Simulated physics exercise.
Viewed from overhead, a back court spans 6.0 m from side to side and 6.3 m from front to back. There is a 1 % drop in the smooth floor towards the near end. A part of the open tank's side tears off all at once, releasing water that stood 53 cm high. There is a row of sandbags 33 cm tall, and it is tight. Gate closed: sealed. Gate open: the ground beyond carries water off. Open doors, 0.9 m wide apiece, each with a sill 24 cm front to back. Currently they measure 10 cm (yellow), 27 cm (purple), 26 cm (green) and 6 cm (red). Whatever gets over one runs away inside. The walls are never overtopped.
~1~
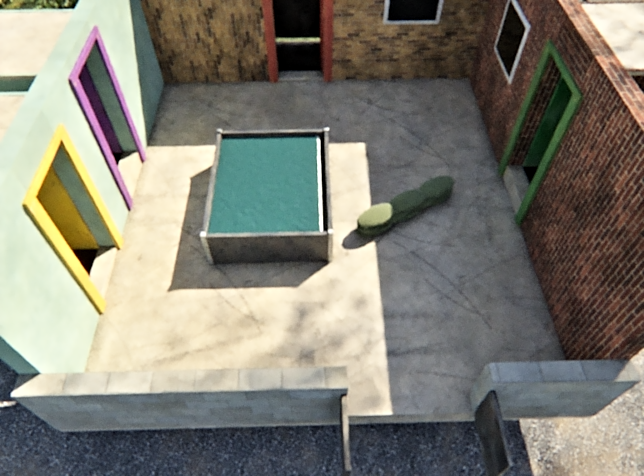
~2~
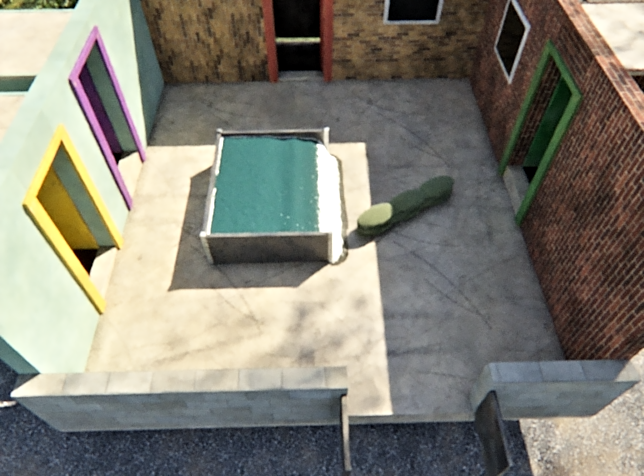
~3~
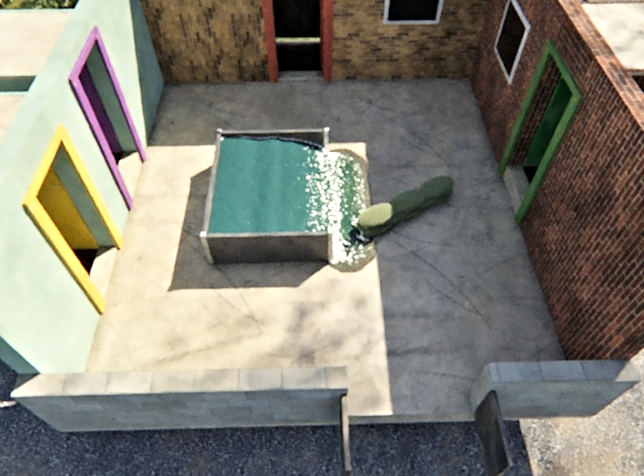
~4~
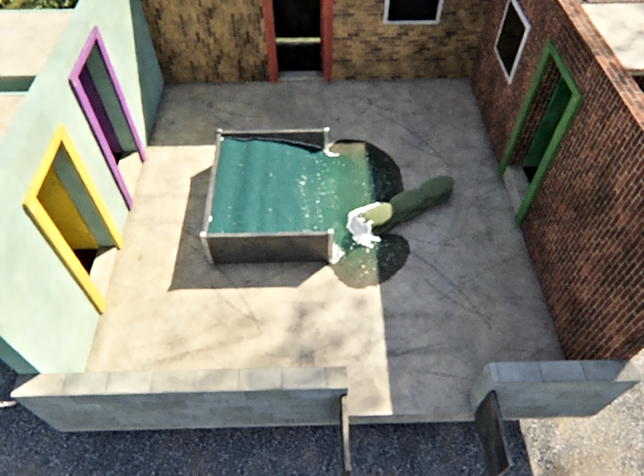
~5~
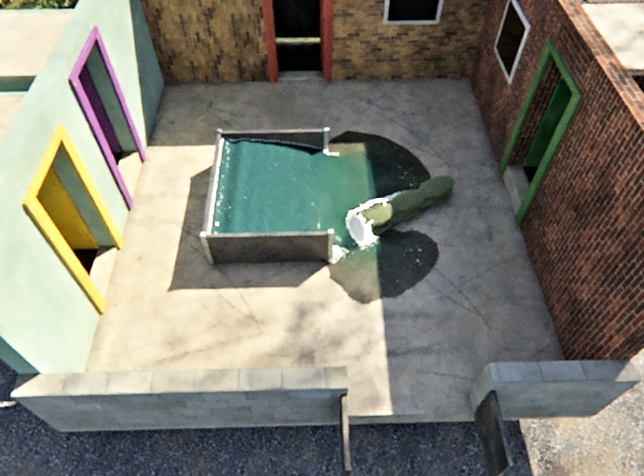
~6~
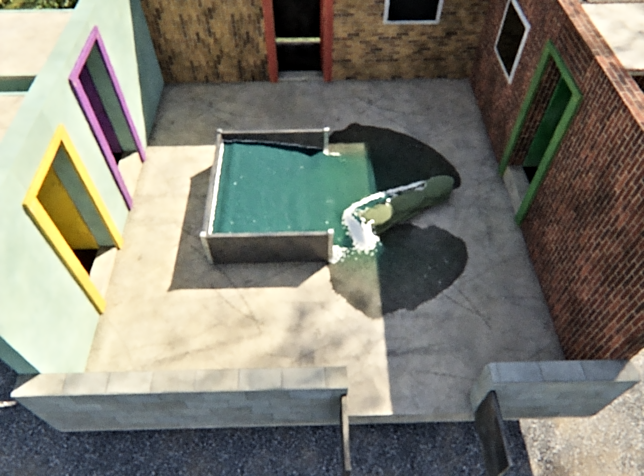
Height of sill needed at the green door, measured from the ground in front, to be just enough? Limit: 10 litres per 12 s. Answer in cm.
Approximately 7.5 cm.
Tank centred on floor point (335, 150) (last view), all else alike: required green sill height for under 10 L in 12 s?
With that change, some 22 centimetres.
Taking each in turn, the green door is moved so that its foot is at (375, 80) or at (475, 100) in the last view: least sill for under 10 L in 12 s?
In turn: About 9.0 cm, about 23 cm.
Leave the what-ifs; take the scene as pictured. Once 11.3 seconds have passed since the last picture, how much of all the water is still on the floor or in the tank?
About 80 in every hundred.
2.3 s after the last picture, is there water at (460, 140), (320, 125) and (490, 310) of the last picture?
1: Awash; 2: Unwetted; 3: Awash.
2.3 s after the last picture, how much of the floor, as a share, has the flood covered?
Wet: Close to 45 %.
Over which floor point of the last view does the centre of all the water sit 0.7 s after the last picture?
Around (341, 202).
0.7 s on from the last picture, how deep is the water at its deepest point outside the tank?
It gets to close to 34 centimetres there.
Then, 0.7 s after the last picture water covers 30 % of the floor, deepest (34 cm) near (351, 230); 6 cm at the green door, 0 litres in over its 26 cm sill.
Then, 2.3 s after the last picture water covers 45 % of the floor, deepest (32 cm) near (459, 83); 8 cm at the green door, 0 litres in over its 26 cm sill.
Then, 11.3 s after the last picture water covers 95 % of the floor, deepest (9 cm) near (259, 397); 3 cm at the green door, 0 litres in over its 26 cm sill.
At the green door as built, the water peaked near 10 cm, 1.3 s after the last picture.
With a sill of 6.5 cm, 15 litres would have come in within the 12 s; with 9 cm, 6 litres. So under 10 litres takes about 7.5 cm.
